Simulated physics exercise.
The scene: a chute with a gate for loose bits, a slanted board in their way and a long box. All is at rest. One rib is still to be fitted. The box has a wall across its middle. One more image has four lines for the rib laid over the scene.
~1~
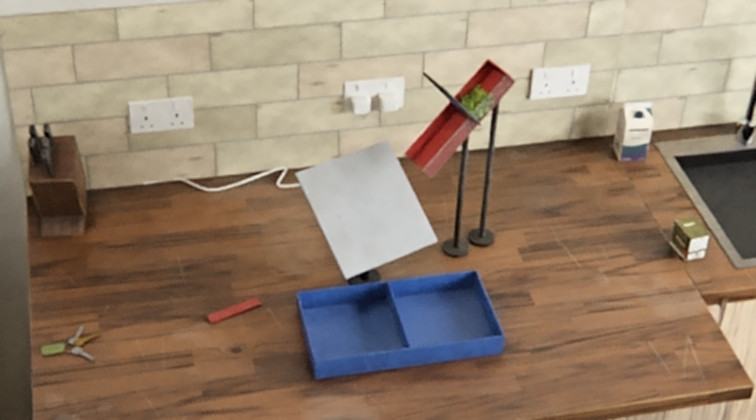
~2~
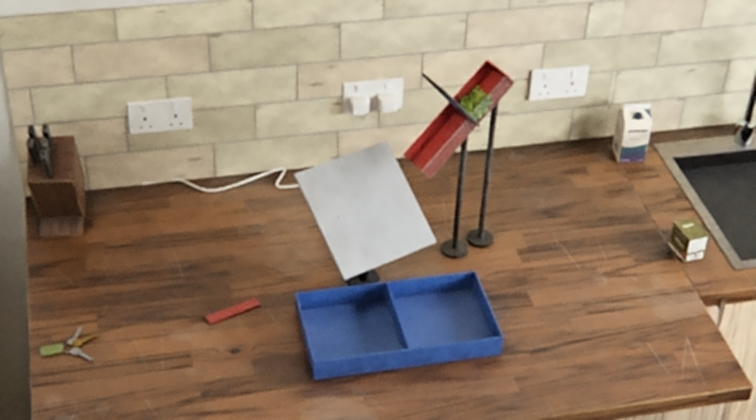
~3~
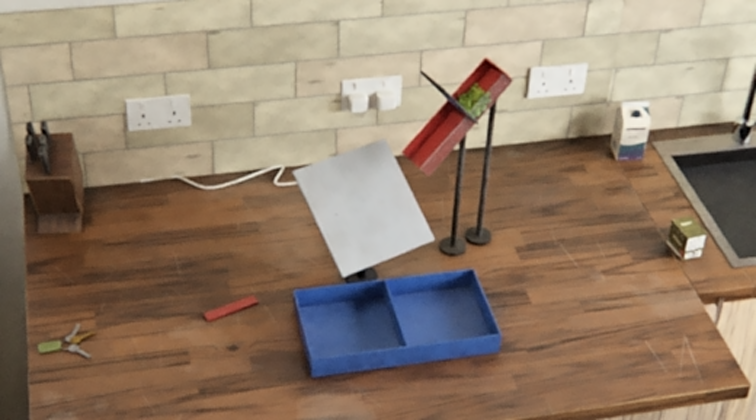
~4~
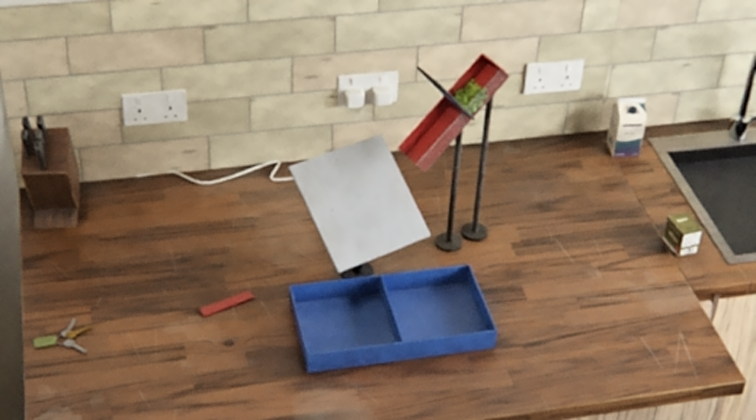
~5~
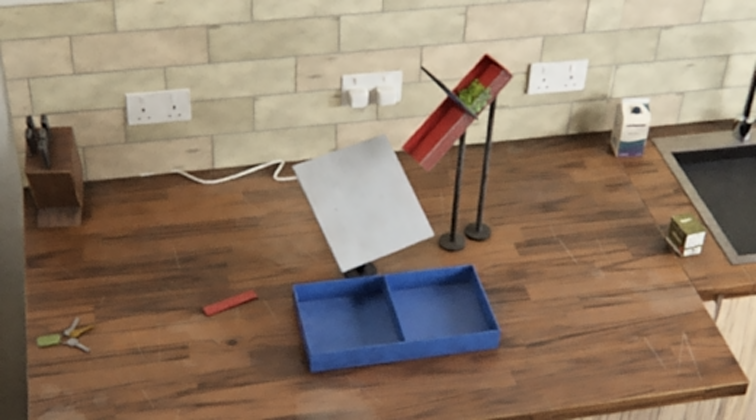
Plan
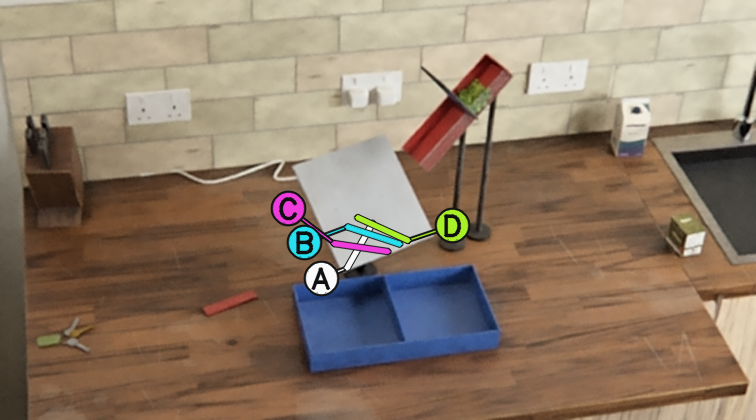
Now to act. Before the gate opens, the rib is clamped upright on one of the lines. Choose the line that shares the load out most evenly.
Take A.
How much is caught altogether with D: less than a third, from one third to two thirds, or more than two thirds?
More than two thirds.
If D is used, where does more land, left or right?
More lands on the right.
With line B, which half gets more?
More lands on the right.
On the marked copy, line A from (372, 223) to (347, 268); line B from (347, 226) to (399, 244); line C from (334, 243) to (387, 251); line D from (357, 217) to (408, 240).
With A, of what is caught, about half in the left half, about half in the right.
With B, of what is caught, a small part in the left half, nearly all in the right.
With C, of what is caught, a small part in the left half, nearly all in the right.
With D, of what is caught, a stray few in the left half, nearly all in the right.
